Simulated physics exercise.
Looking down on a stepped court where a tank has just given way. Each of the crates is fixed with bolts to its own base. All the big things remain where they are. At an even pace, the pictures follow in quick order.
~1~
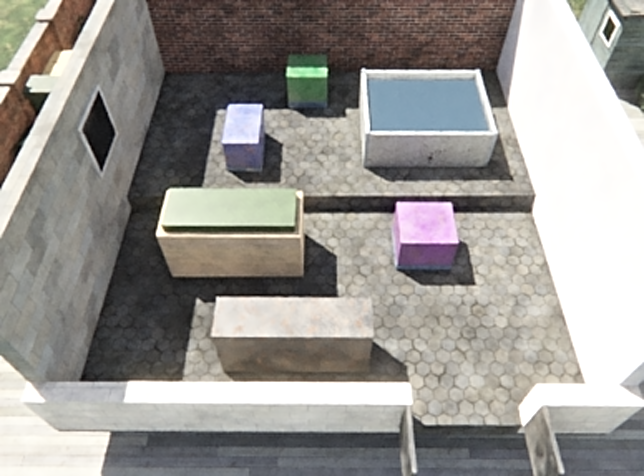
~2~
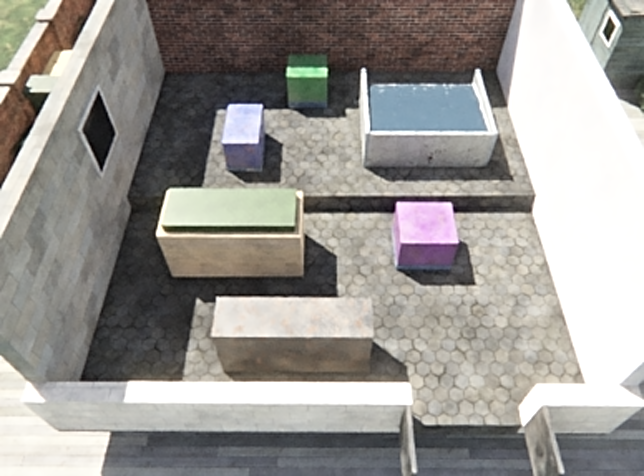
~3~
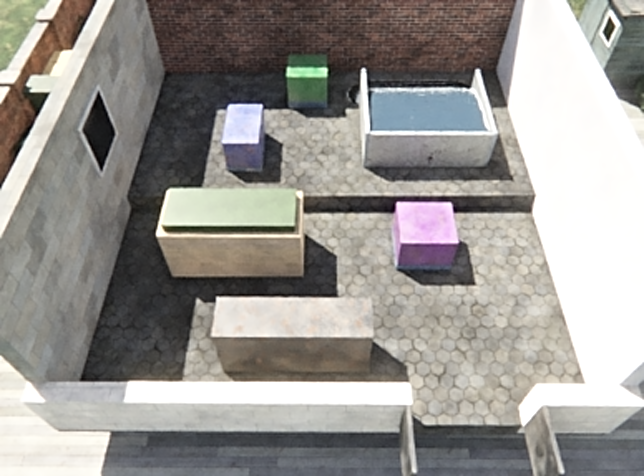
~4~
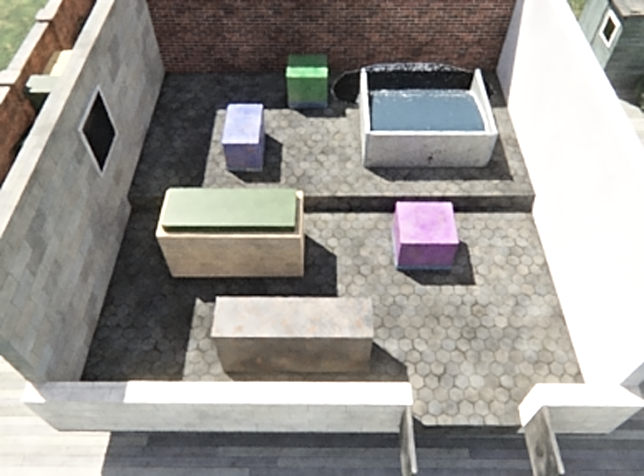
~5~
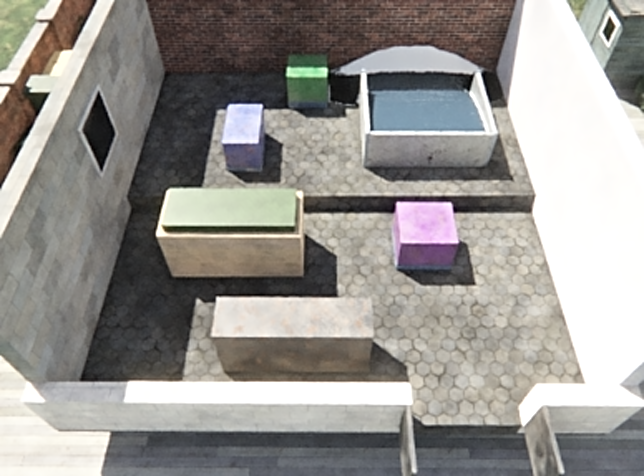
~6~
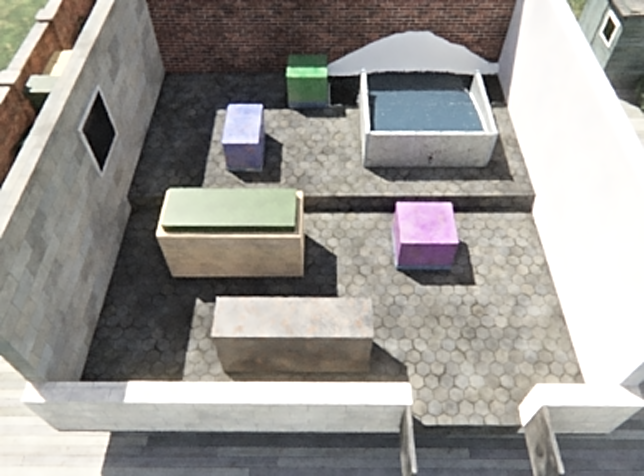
Water pours out the open tank's far side, spreads behind it, and rises against brick.
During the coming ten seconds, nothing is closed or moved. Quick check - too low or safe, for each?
Blue crate safe; green crate too low; purple crate safe.
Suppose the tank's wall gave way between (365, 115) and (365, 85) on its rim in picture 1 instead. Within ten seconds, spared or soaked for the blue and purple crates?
First the blue crate: It is hit; then the purple crate: It is left alone.
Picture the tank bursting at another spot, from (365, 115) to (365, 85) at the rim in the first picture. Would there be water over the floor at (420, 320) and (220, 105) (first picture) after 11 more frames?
I'd expect the first point to stay dry and the second point to be reached.
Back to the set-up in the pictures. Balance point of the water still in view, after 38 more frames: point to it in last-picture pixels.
Point: (356, 165).
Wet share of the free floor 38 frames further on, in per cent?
Around 80 percent.
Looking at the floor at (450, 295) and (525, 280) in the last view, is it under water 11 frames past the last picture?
As listed: Free of water, not flooded.
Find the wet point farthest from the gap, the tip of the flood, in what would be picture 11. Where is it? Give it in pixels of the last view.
Somewhere about (235, 77).
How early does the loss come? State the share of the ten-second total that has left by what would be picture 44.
Around 55 % of the total, roughly.
A moment on, water covers 10 % of the floor; the blue crate not reached, the green crate water round its plinth, the purple crate not reached.
Next, water covers 25 % of the floor; the blue crate not reached, the green crate water round its plinth, the purple crate not reached.
Then, water covers 55 % of the floor; the blue crate water round its plinth, the green crate water round its plinth, the purple crate water round its plinth.
Later, water covers 80 % of the floor; the blue crate water round its plinth, the green crate water round its plinth, the purple crate water round its plinth.
In the end, water covers 90 % of the floor; the blue crate stayed above the water, the green crate was topped, the purple crate stayed above the water.
